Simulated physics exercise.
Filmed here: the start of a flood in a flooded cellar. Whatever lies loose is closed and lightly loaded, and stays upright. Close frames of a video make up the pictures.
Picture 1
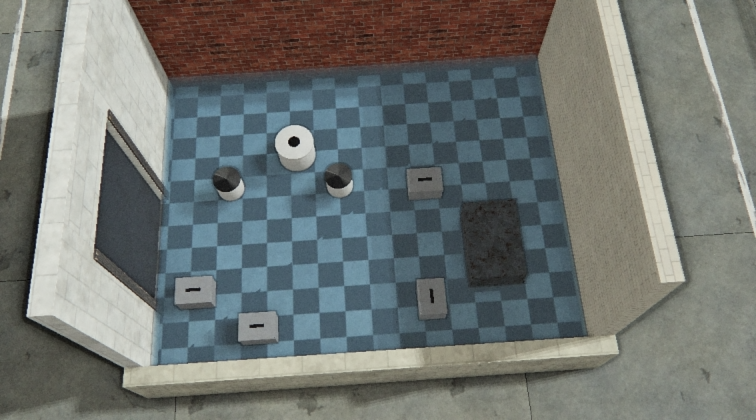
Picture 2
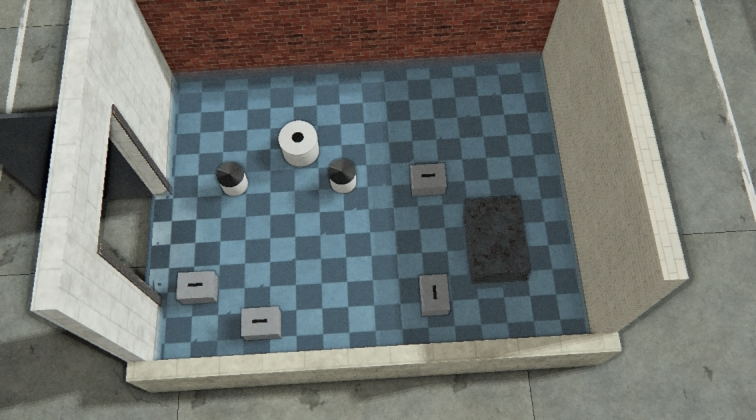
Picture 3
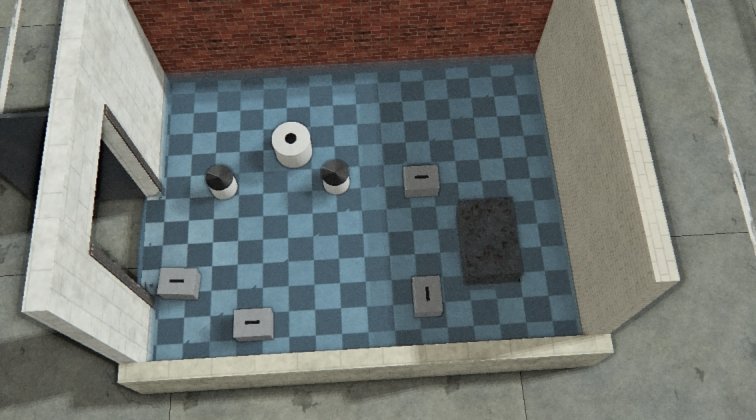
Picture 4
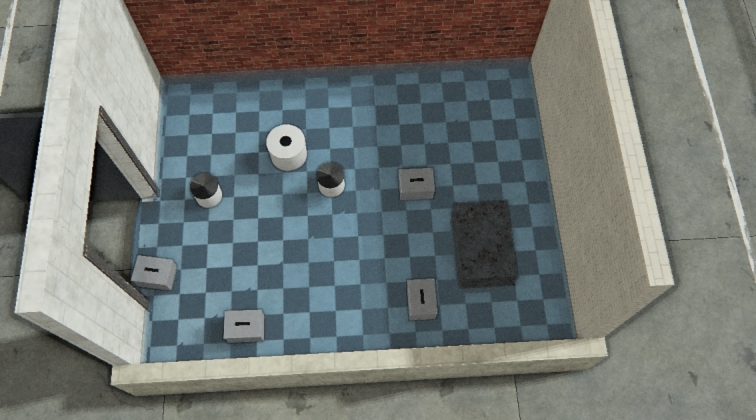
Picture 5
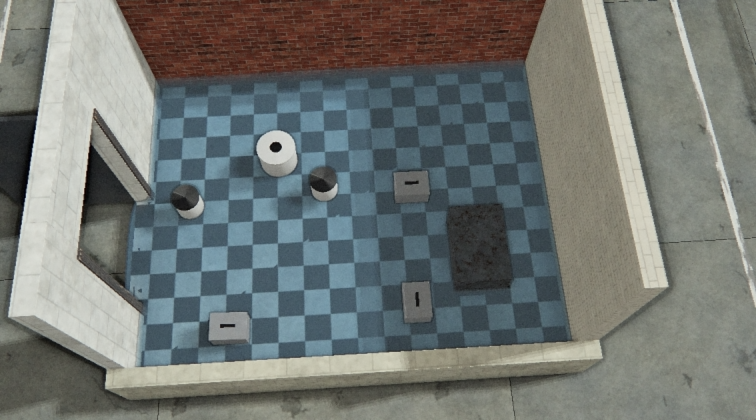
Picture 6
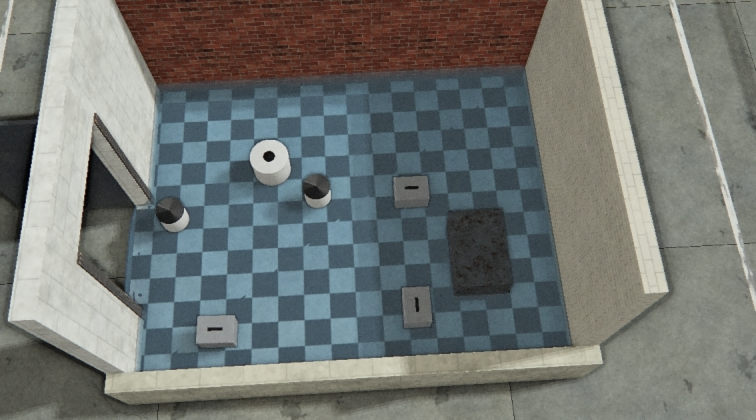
A roofless room with a blue checkered floor, a red brick back wall and pale side walls is seen from high above by a slightly shifting camera. A white drum and two dark-topped pails stand toward the back, with four grey boxes around them and a dark slab at right. The left opening clears, the nearest box slides left out of sight, and the left pail, drum and front box drift leftward.
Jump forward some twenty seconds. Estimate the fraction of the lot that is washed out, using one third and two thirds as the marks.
The fraction is two thirds or more.
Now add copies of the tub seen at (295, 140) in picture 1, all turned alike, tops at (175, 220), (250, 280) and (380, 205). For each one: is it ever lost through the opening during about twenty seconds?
First one makes it out, second one makes it out, third one makes it out.
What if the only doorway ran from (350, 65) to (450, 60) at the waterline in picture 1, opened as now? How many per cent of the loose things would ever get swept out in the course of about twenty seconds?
Roughly 60 per cent.
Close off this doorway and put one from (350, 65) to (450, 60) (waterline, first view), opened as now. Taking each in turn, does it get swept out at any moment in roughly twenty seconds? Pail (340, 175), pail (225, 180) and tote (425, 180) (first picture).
Sequentially, I'd put it as swept away, swept away, swept away.
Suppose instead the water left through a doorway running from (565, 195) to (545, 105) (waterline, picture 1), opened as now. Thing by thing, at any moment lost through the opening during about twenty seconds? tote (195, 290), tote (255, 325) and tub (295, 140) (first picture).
My answer, each in turn: Not lost, not lost, lost.
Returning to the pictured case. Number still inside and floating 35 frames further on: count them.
Well, I'd say 2.
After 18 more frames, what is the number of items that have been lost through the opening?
The number works out to 5.
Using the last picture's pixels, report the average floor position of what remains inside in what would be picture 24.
In the last view, somewhere about (335, 277).
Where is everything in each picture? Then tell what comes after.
In the first picture, a pail at (226, 179) floats; a tote at (257, 326), afloat; 0 of 7 have shifted.
In the second picture, a pail at (230, 174), afloat; a tote at (260, 321), afloat; 0 of 7 have shifted.
In the third picture, a pail at (219, 177), afloat, close to its start; a tote at (252, 323) floats; 1 of 7 have shifted.
In the fourth picture, a pail at (204, 186), afloat, close to its start; a tote at (243, 324), afloat, close to its start; 3 of 7 have shifted.
In the fifth picture, a pail at (185, 197), afloat, a stride from its start; a tote at (228, 326), afloat, close to its start; 4 of 7 have shifted.
In the sixth picture, a pail at (169, 210) floats, a stride from its start; a tote at (215, 329), afloat, close to its start; 5 of 7 have shifted.
A moment on, 2 of 7 are out; 5 afloat.
Next, 5 of 7 are out; 2 afloat.
Later, 5 of 7 are out; 2 afloat.
In the end, 7 of 7 are out; 0 afloat.
